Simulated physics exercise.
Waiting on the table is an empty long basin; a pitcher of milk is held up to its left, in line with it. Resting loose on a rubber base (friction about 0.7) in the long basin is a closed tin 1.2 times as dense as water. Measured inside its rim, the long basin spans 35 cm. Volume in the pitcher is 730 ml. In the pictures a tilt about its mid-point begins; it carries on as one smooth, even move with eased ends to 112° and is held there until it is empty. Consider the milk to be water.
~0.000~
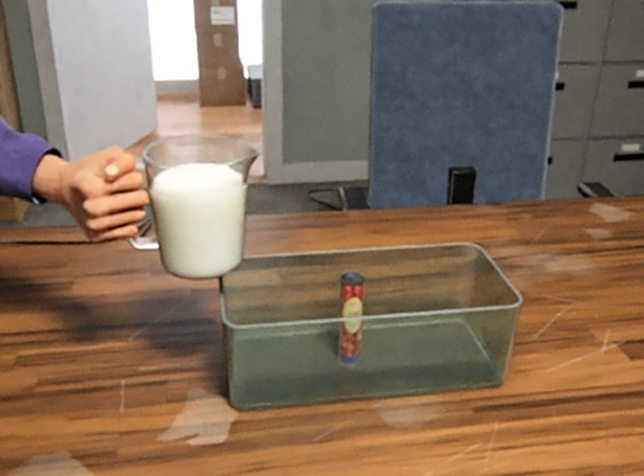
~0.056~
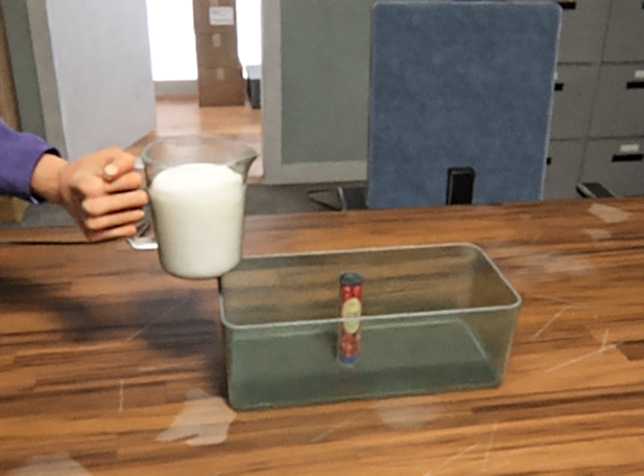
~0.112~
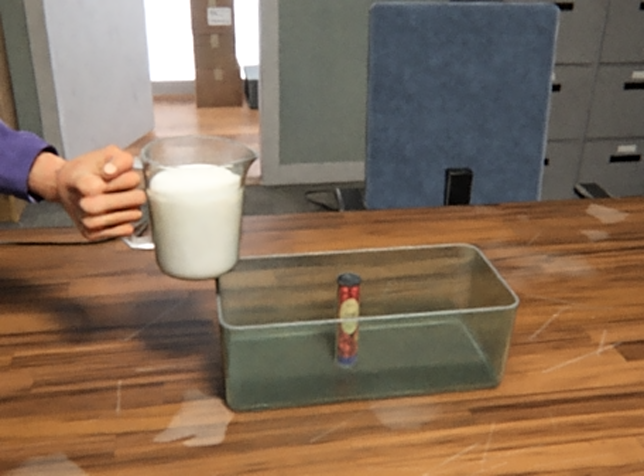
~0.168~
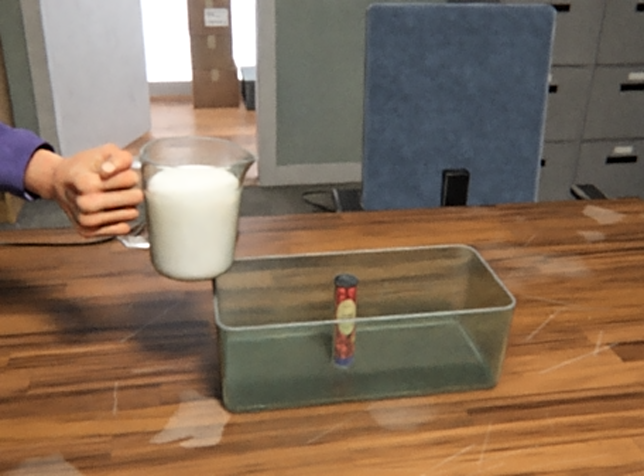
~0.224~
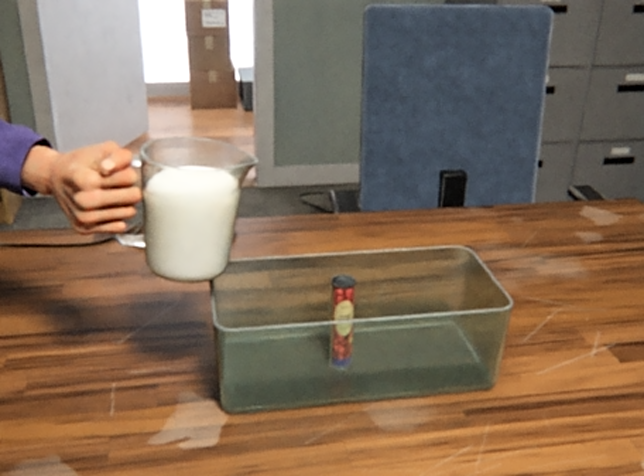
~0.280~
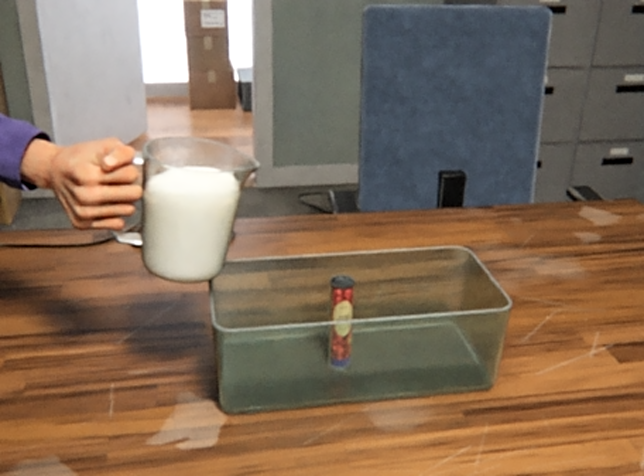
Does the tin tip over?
No, it stays on its base.
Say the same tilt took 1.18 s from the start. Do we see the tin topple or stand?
Result: Tin still standing.
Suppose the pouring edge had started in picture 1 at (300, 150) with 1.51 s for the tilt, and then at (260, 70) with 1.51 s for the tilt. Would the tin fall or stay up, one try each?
First it tips over; then it tips over.
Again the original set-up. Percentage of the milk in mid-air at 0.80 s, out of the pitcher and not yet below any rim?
I'd put it at about 8 percent.
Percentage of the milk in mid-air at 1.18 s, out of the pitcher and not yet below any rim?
Something like 14 per cent is in the air then.
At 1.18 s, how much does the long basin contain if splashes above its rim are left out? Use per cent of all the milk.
I'd say roughly 56 in a hundred of it.
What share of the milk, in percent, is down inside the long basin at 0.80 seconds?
Estimate - around 2 in a hundred parts.
After 0.80 s the tilt is 61° and 90 per cent is still to pour; the tin stands where it began.
After 1.18 s the tilt is 99° and 30 per cent is still to pour; the tin stands 1 cm from where it began.
After 1.58 s the tilt is 112° and 0 per cent is still to pour; the tin stands 1 cm from where it began.
After 2.01 s the tilt is 112° and 0 per cent is still to pour; the tin stands 1 cm from where it began.
In the end the tin stands 1 cm from where it began.
